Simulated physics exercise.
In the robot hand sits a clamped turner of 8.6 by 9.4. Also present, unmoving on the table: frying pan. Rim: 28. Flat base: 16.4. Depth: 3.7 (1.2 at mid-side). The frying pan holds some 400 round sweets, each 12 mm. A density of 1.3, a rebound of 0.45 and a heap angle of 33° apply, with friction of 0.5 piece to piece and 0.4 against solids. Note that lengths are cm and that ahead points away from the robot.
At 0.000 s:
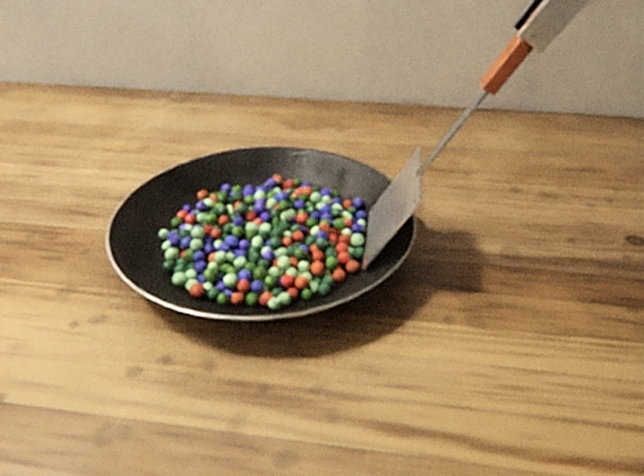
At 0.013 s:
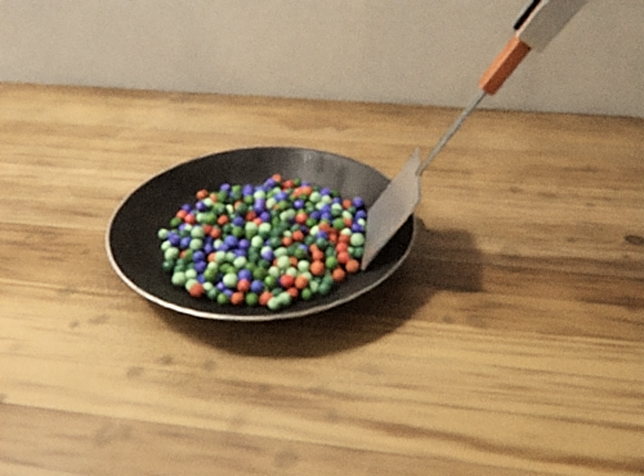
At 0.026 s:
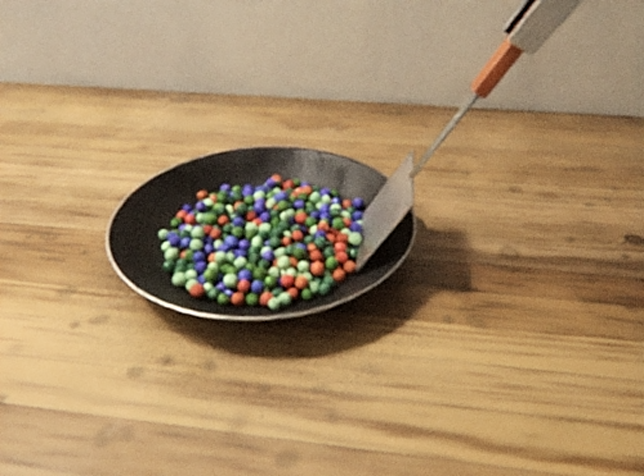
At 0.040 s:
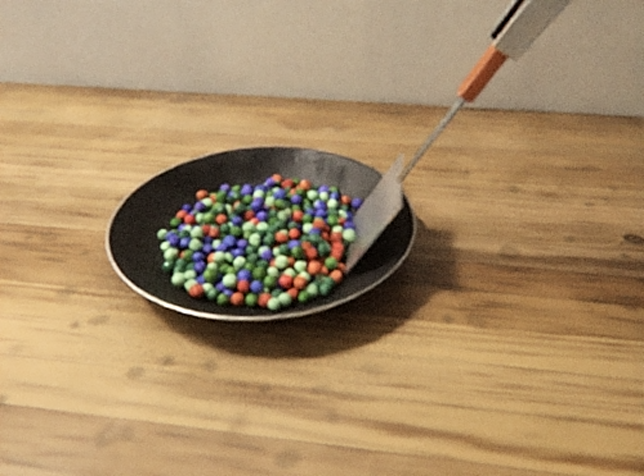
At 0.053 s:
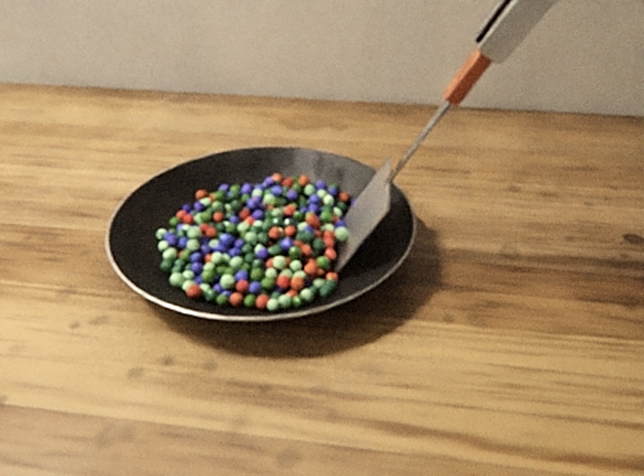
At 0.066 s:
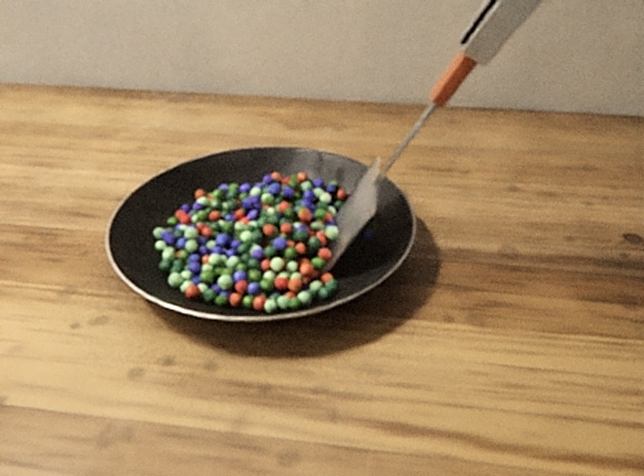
At first, a turner with an orange section on its handle rests at the right side of a dark frying pan full of small red, green, blue and pale green balls on a wooden table. Then it slides slowly left, pushing the nearest balls slightly inward while the pan stays still.
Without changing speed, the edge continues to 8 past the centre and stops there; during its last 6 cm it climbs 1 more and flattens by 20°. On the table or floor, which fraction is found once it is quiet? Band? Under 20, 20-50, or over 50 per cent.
Under 20 per cent.
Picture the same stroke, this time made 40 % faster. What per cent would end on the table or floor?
Near 25 %.
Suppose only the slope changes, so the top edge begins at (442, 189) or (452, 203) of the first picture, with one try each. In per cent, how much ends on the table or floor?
Roughly 10% and 10%.
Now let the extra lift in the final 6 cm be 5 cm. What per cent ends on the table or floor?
I'd reckon around 15 per cent.
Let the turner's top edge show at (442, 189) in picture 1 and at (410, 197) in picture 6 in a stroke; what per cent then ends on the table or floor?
Roughly 5 %.
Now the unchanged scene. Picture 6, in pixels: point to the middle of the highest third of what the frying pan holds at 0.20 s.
(205, 216).
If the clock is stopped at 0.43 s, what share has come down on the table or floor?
Estimate: About 10 percent.
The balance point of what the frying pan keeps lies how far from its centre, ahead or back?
Forward offset: Roughly 5.0 cm.
By 0.13 s, sloping 61°, highest piece 5 above the table; 397 in the frying pan, 1 on the blade or in flight.
By 0.20 s, sloping 55°, highest piece 7 above the table; 396 in the frying pan, 1 on the table or floor, 1 on the blade or in flight.
By 0.43 s, sloping 41°, highest piece 5 above the table; 353 in the frying pan, 42 on the table or floor, 3 on the blade or in flight.
By 1.48 s, sloping 41°, highest piece 5 above the table; 348 in the frying pan, 50 on the table or floor.
Final count, 348 in the frying pan, 50 on the table or floor. That is 13 % on the table or floor.
